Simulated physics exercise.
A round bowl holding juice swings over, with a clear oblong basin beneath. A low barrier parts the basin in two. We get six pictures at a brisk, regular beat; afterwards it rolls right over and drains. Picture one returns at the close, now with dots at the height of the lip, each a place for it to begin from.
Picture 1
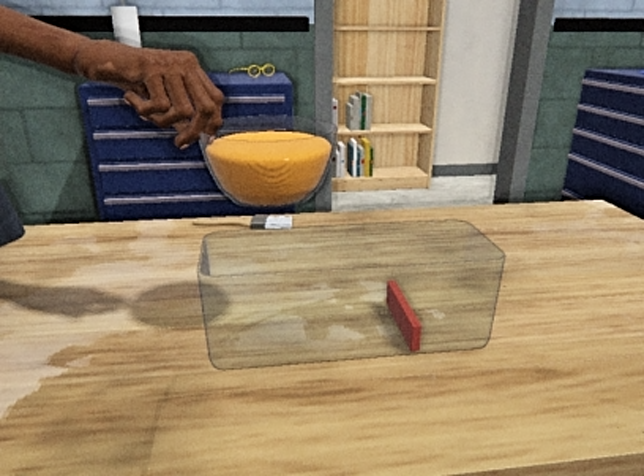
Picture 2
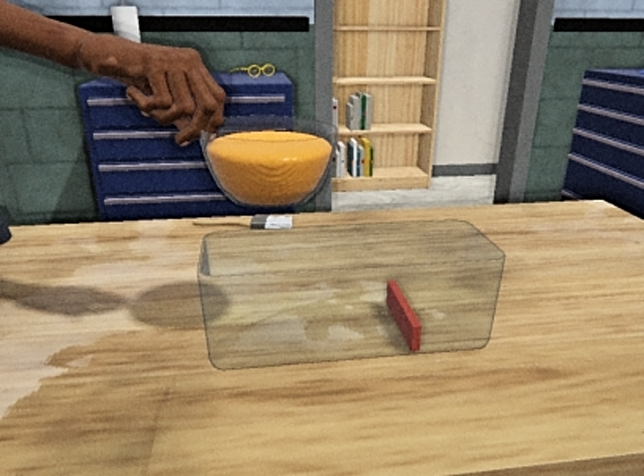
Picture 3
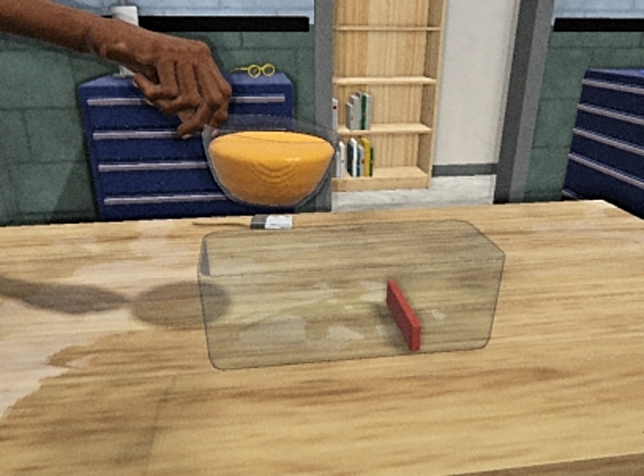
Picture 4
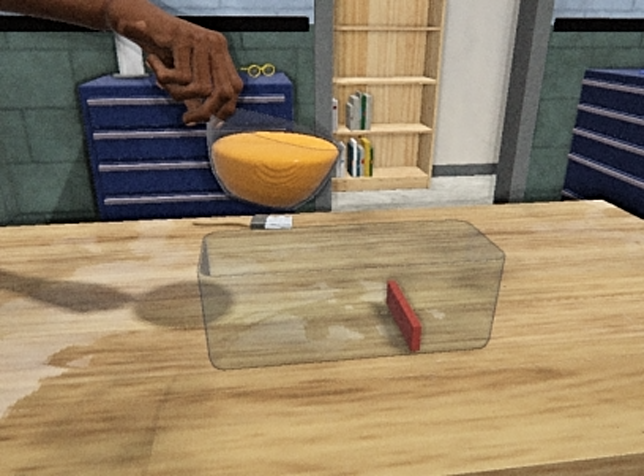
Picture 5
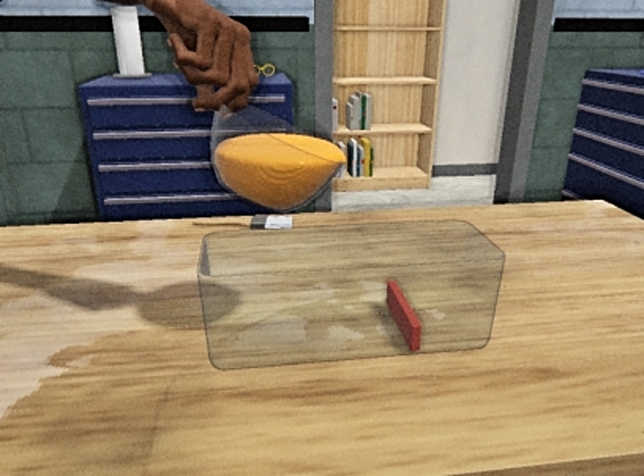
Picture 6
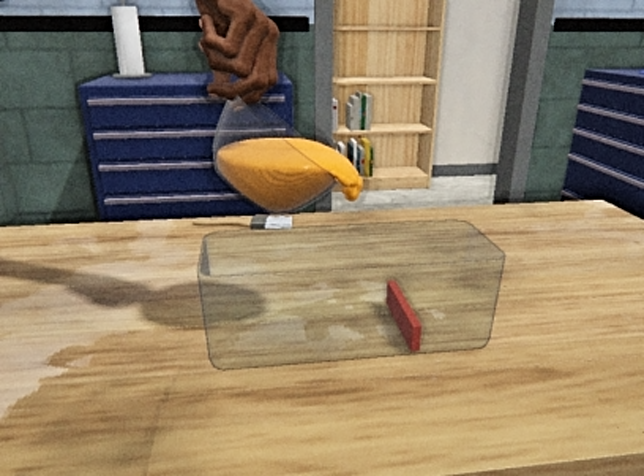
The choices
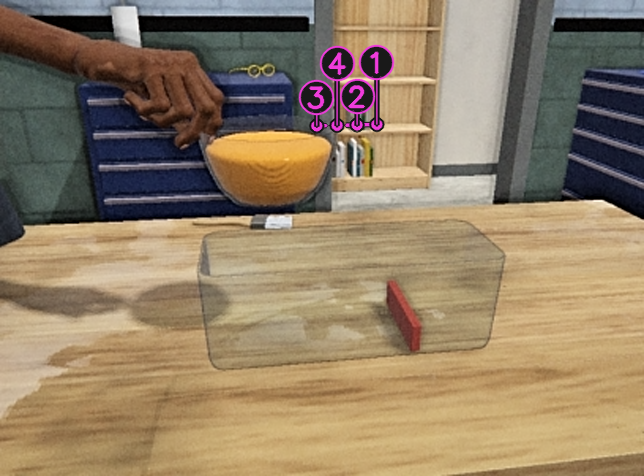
A dark-skinned hand holds a clear round bowl of orange juice above a light wooden table, seen from the front and slightly above by a still camera in a room with green walls. Below sits a clear oblong basin with a low red barrier right of its middle; blue drawers and a bookshelf stand behind. The hand rises rightward, tilting the bowl right until juice slips over its lip.
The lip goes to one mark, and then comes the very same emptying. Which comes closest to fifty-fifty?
Take 1.
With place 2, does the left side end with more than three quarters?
No, it does not.
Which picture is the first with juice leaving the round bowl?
In picture 5.
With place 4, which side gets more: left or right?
The left one.
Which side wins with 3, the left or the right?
The left one.
In magenta, 1 at (376, 124); 2 at (357, 124); 3 at (316, 125); 4 at (337, 125).
Choosing 1, about 52 % ends left of the wall and 47 % right of it.
Choosing 2, about 64 % ends left of the wall and 35 % right of it.
Choosing 3, about 85 % ends left of the wall and 14 % right of it.
Choosing 4, about 86 % ends left of the wall and 11 % right of it; 3 % is lost outside.
